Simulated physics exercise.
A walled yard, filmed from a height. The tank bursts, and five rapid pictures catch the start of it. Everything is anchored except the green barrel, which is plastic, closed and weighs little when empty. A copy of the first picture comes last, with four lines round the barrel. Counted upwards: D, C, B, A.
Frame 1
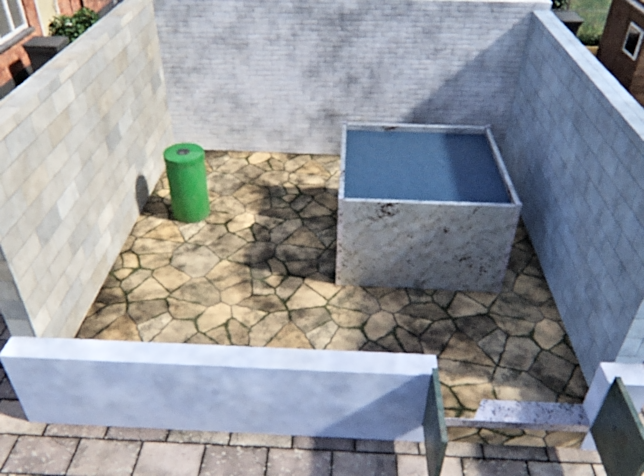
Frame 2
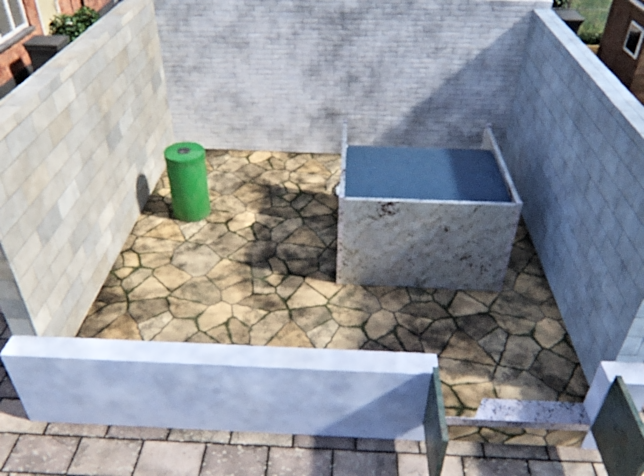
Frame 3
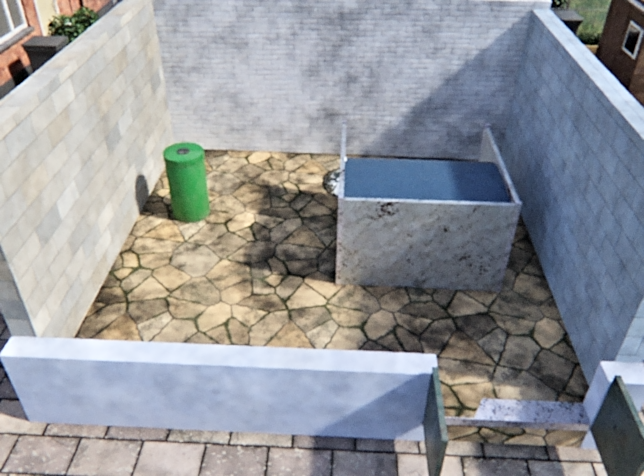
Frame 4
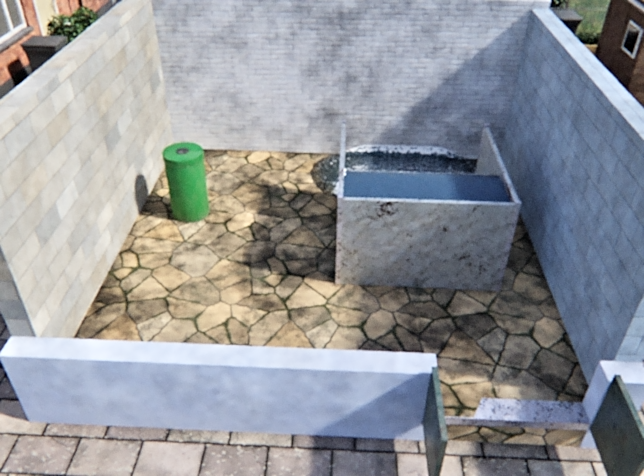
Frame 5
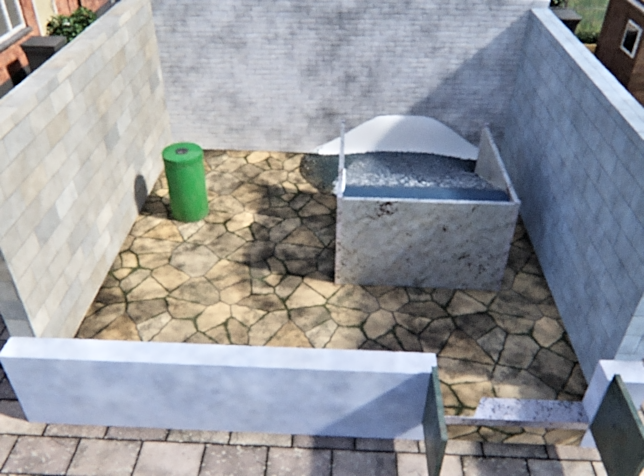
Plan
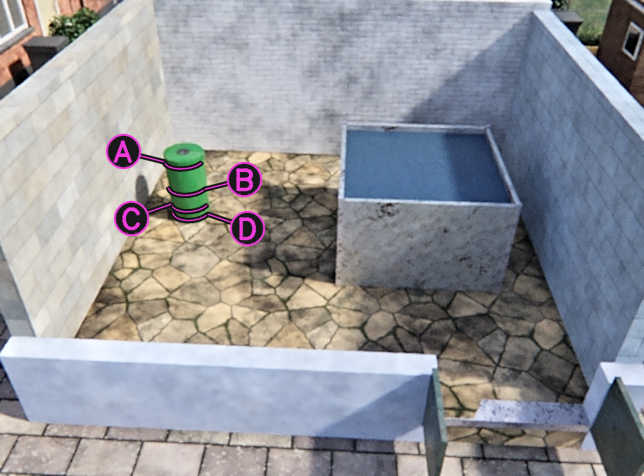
A big stone tank full of water stood in a walled yard with a green barrel to its left; its back side gave way, and water poured out behind it, surging up against the back wall.
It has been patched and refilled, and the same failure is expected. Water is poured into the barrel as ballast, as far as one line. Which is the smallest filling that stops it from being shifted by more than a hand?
Line A.
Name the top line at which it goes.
Line B.
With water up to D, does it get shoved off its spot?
Yes, it does.
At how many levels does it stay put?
One.
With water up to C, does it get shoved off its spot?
Yes, it does.
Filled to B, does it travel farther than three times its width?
No.
On the marked copy, A at (179, 168); B at (183, 195); C at (185, 211); D at (187, 220); from the bottom up D, C, B, A.
If A is chosen, it does not move.
If B is chosen, it is pushed about its own width away.
If C is chosen, it is pushed about 4 times its own width away.
If D is chosen, it is pushed about 9 times its own width away.
